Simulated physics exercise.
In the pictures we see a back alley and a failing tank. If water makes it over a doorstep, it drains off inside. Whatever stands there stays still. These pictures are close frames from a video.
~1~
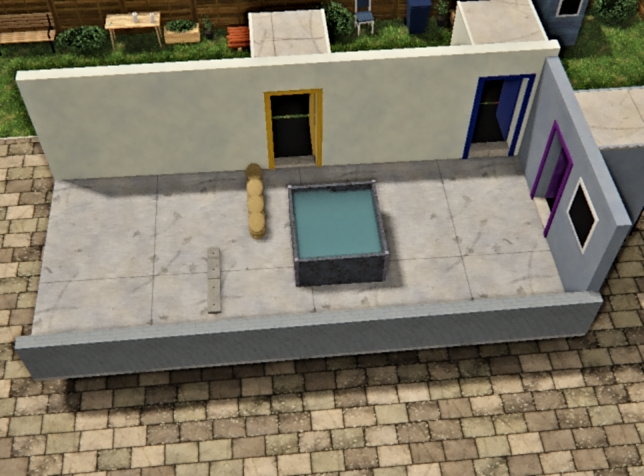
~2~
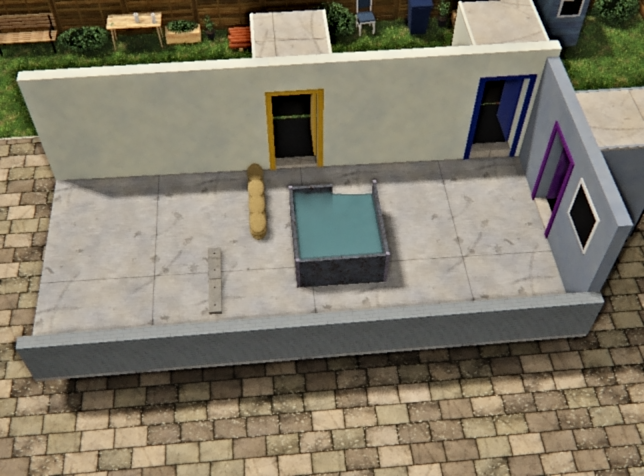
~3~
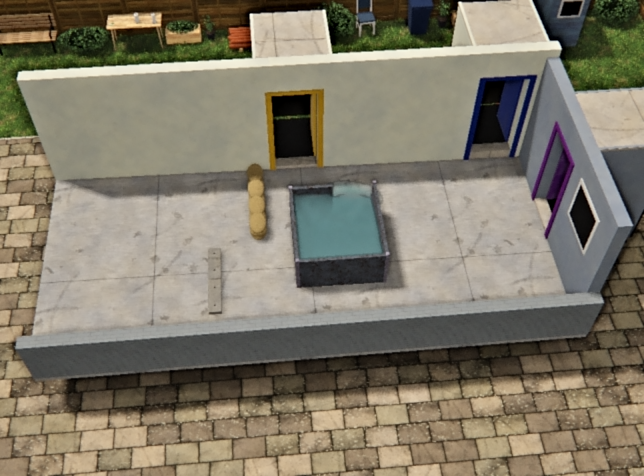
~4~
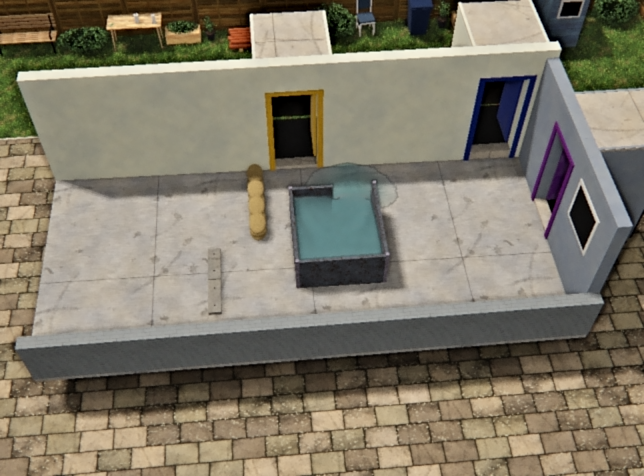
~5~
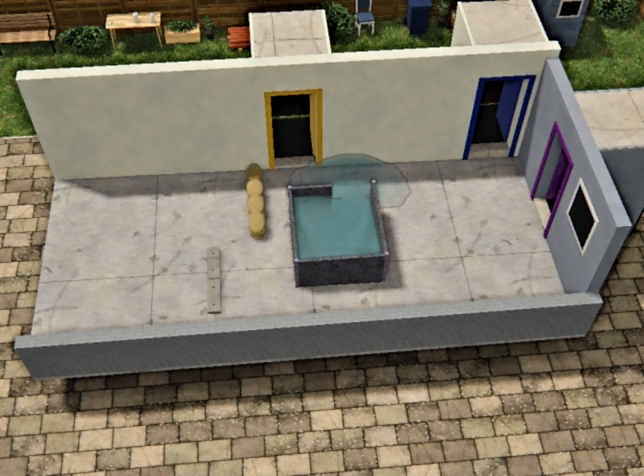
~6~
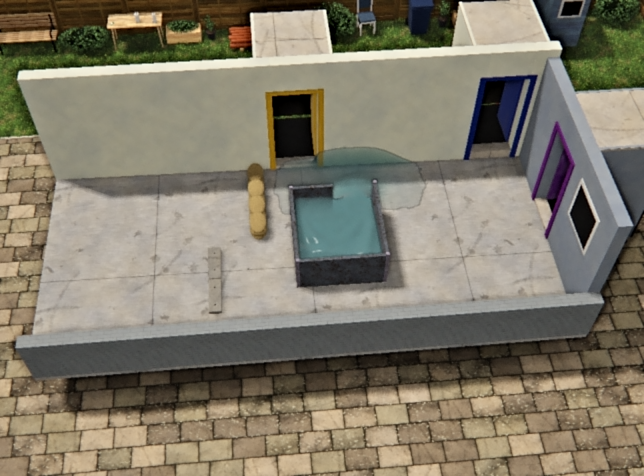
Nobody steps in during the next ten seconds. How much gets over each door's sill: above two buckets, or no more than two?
The yellow door is going to be swamped, the blue door is going to stay within two buckets, the purple door is going to be swamped.
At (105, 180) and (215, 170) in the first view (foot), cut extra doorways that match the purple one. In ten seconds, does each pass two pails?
Well, one comes out lower, the other comes out lower.
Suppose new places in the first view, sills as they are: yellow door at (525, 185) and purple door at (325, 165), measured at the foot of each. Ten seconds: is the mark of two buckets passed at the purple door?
Taken on its own, the purple door goes beyond the limit.
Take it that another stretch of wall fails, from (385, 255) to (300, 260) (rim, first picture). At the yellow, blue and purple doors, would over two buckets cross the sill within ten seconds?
Here's how it goes: The yellow door comes in low, the blue door comes in low, the purple door overshoots.
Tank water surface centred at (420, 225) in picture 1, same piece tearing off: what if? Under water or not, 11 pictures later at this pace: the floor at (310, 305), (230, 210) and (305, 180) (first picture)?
Taking them in the order asked: Spared, then spared, then inundated.
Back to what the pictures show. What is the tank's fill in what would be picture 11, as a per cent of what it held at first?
Roughly 64 percent.
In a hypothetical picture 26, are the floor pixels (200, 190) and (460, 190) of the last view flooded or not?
The first spot inundated, the second inundated.
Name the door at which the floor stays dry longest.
That would be the purple door.
A moment on, water covers 15 % of the floor; the yellow door under two buckets in, the blue door wet at the sill, nothing in, the purple door not reached.
Next, water covers 25 % of the floor; the yellow door over two buckets in, the blue door wet at the sill, nothing in, the purple door wet at the sill, nothing in.
Then, water covers 40 % of the floor; the yellow door over two buckets in, the blue door under two buckets in, the purple door over two buckets in.
Later, water covers 55 % of the floor; the yellow door far over two buckets in, the blue door under two buckets in, the purple door over two buckets in.
In the end, water covers 75 % of the floor; the yellow door far over two buckets in, the blue door under two buckets in, the purple door far over two buckets in.
